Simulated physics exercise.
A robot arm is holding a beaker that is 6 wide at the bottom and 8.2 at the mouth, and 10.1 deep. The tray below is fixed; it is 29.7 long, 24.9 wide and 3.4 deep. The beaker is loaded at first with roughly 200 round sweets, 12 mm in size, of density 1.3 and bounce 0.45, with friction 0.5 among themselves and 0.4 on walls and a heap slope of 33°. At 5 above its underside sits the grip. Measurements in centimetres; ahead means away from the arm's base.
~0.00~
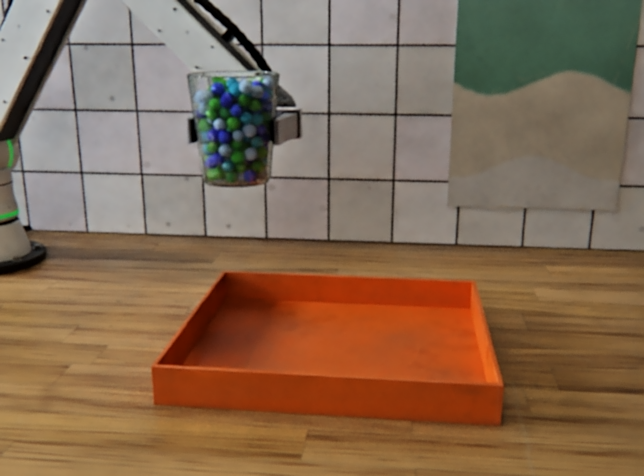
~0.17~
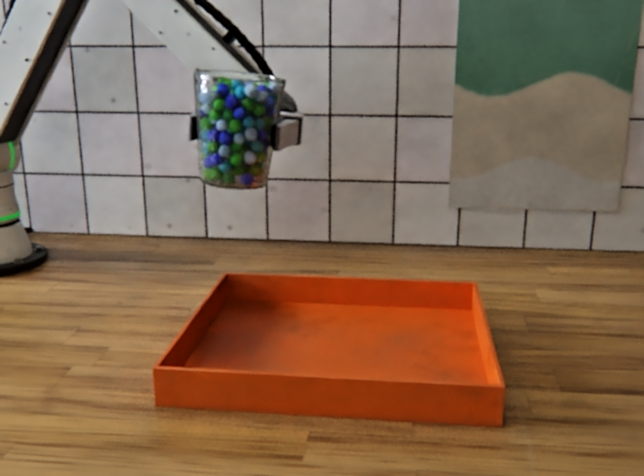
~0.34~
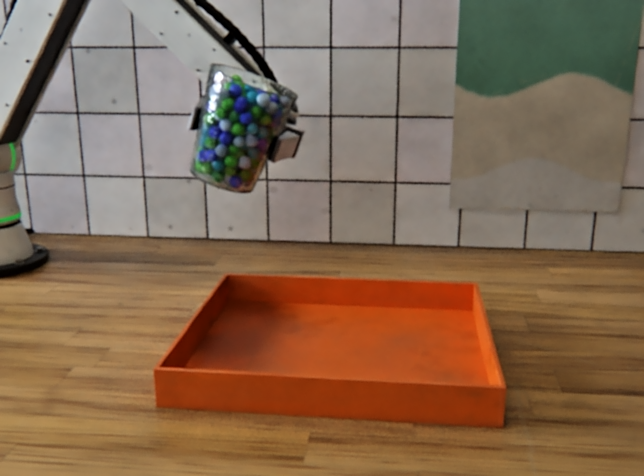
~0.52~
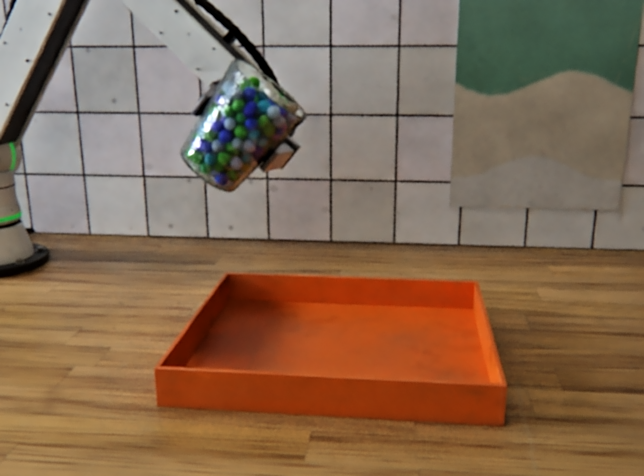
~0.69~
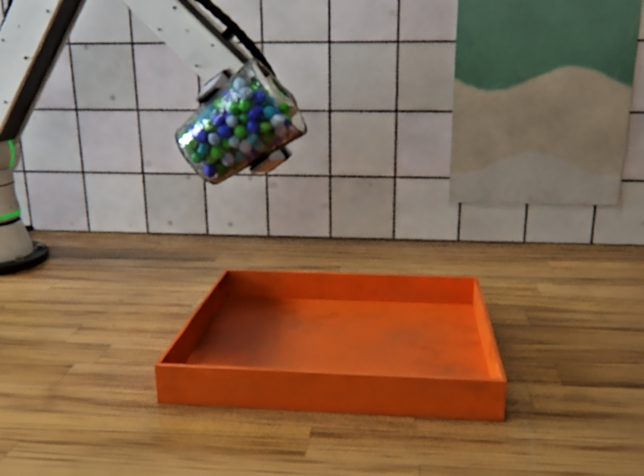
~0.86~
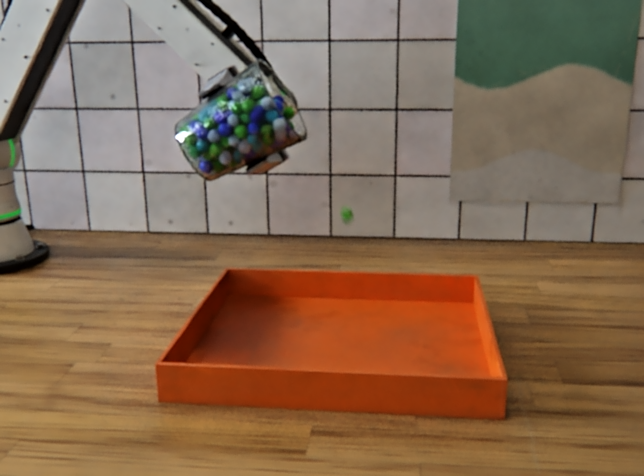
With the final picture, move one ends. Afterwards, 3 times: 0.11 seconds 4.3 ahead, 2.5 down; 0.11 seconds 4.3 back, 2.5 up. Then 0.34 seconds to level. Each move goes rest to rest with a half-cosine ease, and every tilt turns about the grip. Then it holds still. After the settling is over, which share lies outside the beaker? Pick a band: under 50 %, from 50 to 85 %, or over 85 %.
Under 50 %.
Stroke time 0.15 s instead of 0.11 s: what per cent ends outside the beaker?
It would be near 20 per cent.
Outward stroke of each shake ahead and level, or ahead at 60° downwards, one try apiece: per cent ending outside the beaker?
Estimates, in order: 60 % then 15 %.
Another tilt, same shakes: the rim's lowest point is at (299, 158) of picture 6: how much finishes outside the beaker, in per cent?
My estimate is some 70 per cent.
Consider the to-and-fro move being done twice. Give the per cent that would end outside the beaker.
It would then be around 25 per cent.
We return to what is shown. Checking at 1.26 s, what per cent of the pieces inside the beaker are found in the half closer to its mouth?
Around 55 percent.
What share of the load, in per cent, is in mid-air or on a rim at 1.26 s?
I'd reckon close to 6 per cent.
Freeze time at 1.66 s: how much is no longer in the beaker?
30 %.
By 1.26 s, tilted 60° forward, highest piece 25 above the table; 162 in the beaker, 23 in the tray, 12 in flight or on a rim.
By 1.66 s, tilted 38° forward, highest piece 25 above the table; 133 in the beaker, 52 in the tray, 2 on the table or floor, 10 in flight or on a rim.
By 2.06 s, level, highest piece 27 above the table; 133 in the beaker, 61 in the tray, 3 on the table or floor.
By 3.11 s, level, highest piece 27 above the table; 133 in the beaker, 61 in the tray, 3 on the table or floor.
Final count, 133 in the beaker, 61 in the tray, 3 on the table or floor. That is 32 % outside the beaker.
